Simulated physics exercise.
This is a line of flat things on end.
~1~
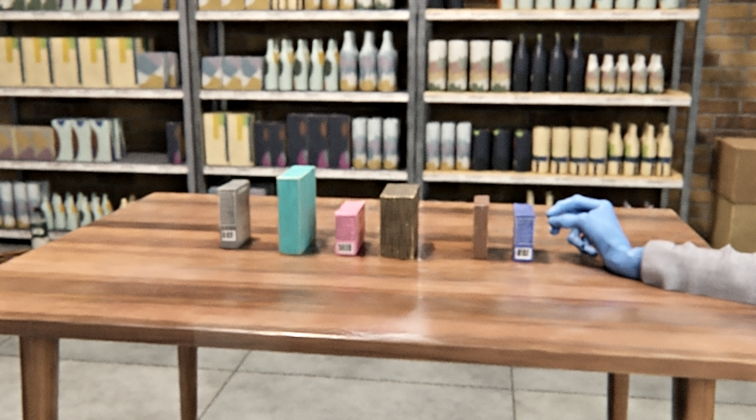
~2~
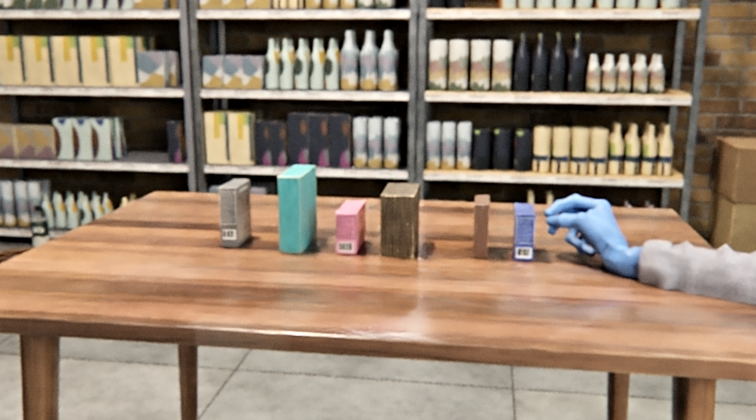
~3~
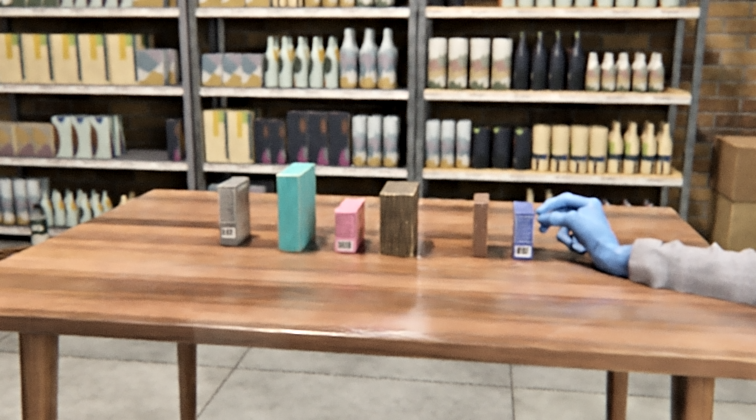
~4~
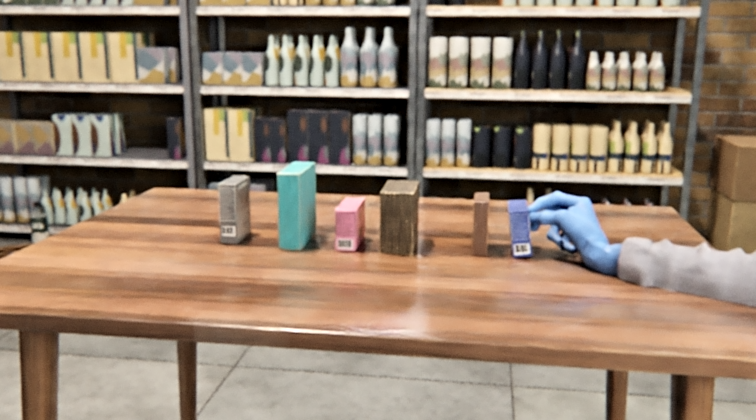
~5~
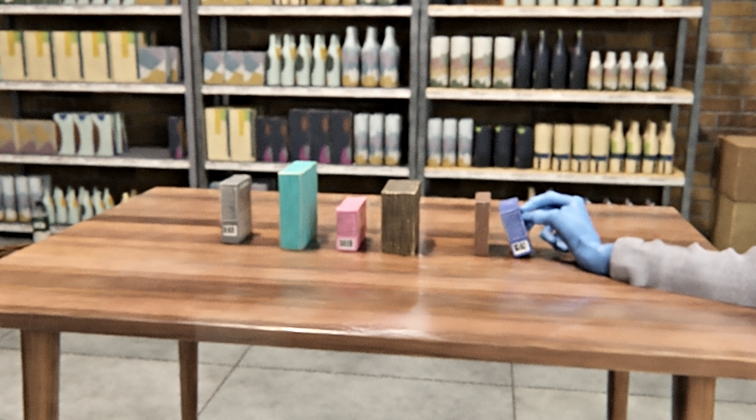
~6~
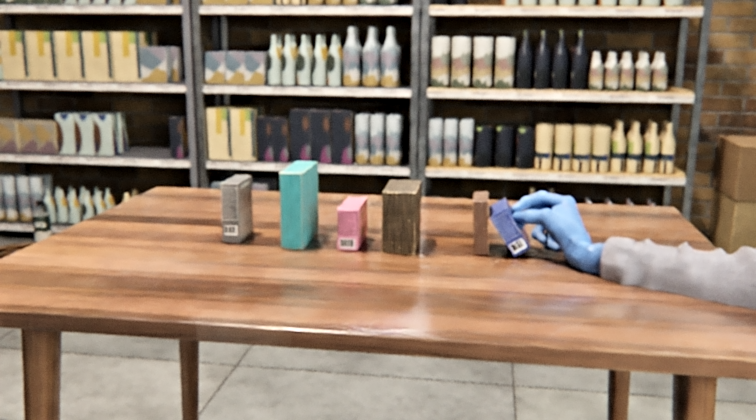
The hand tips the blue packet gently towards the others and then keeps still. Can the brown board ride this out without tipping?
The brown board falls over.
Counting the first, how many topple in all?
In all, 2.
Then, 0.20 s after the last picture, blue packet 58° over; brown board tipped 39° from how it was near (464, 223).
Then, 0.30 s after the last picture, blue packet 72° over; brown board on its side near (444, 241).
Then, 0.60 s after the last picture, blue packet 71° over; brown board on its side near (444, 240).
At rest, tipped over on the table, brown board; the other 3 in place. Seen from the same camera at the end, brown board near (444, 240).
